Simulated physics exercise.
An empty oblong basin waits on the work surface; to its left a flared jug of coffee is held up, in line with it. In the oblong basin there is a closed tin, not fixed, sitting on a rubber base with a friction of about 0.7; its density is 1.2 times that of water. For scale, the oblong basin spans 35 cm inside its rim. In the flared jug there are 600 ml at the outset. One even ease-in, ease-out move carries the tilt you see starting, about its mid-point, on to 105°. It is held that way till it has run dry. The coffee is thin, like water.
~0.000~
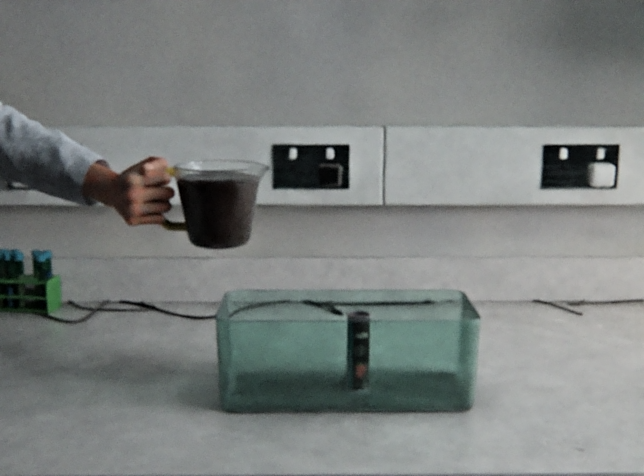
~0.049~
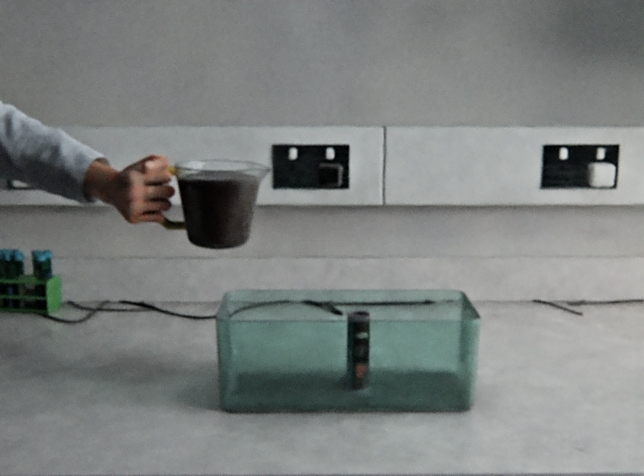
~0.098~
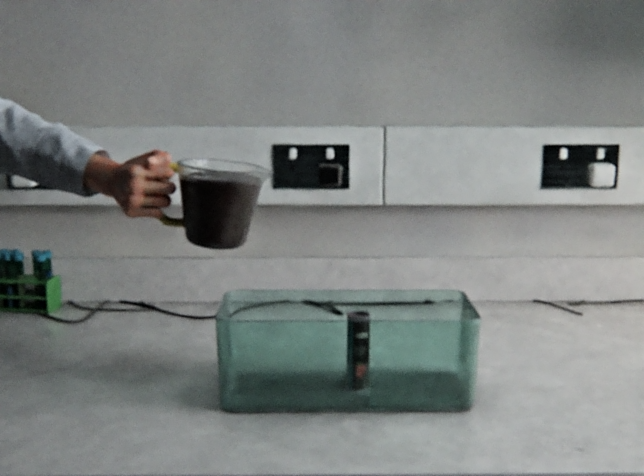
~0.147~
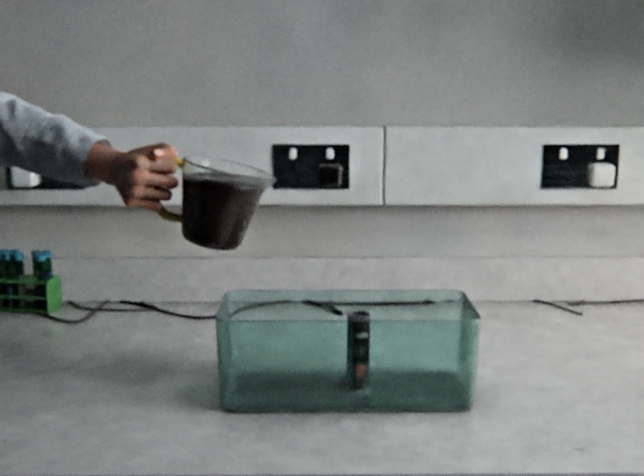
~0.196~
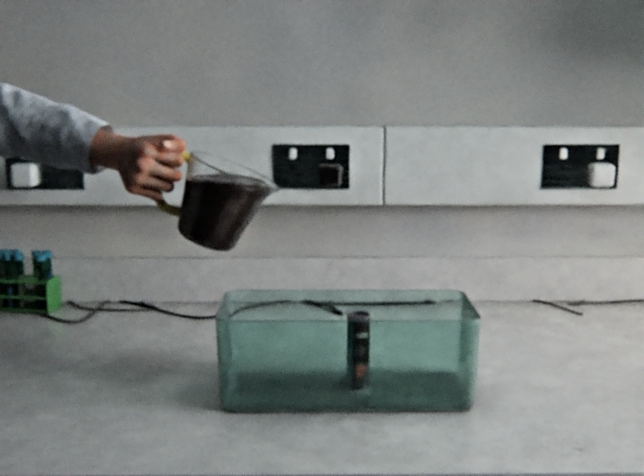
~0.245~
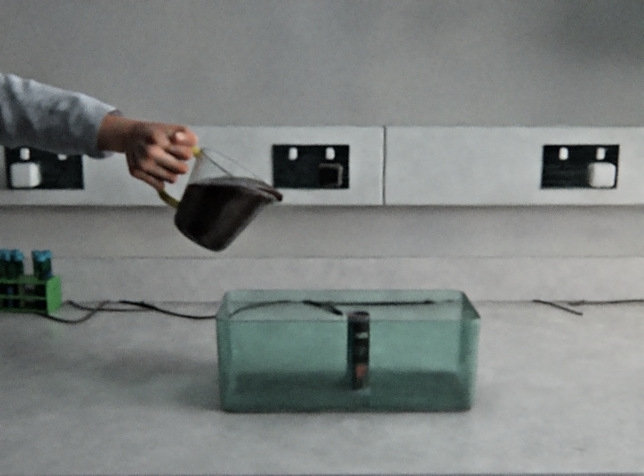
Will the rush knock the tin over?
It's bound to withstand the flow.
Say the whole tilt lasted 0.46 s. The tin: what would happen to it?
The tin stays balanced.
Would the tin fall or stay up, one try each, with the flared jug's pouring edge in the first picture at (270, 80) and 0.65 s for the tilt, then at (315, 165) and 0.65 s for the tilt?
The tin overturns the first time and overturns the second time.
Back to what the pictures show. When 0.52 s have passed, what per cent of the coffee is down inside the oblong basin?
Around 26%.
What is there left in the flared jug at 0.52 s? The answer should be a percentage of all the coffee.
Near 42 in a hundred.
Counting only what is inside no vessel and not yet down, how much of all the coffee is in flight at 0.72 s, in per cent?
About 10 percent.
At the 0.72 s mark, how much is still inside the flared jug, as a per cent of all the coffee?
Roughly 5 per cent.
After 0.52 s the tilt is 94° and 43 per cent is still to pour; the tin stands where it began.
After 0.72 s the tilt is 105° and 5 per cent is still to pour; the tin stands where it began.
After 0.92 s the tilt is 105° and 0 per cent is still to pour; the tin stands where it began.
After 1.15 s the tilt is 105° and 0 per cent is still to pour; the tin stands where it began.
In the end the tin stands where it began.
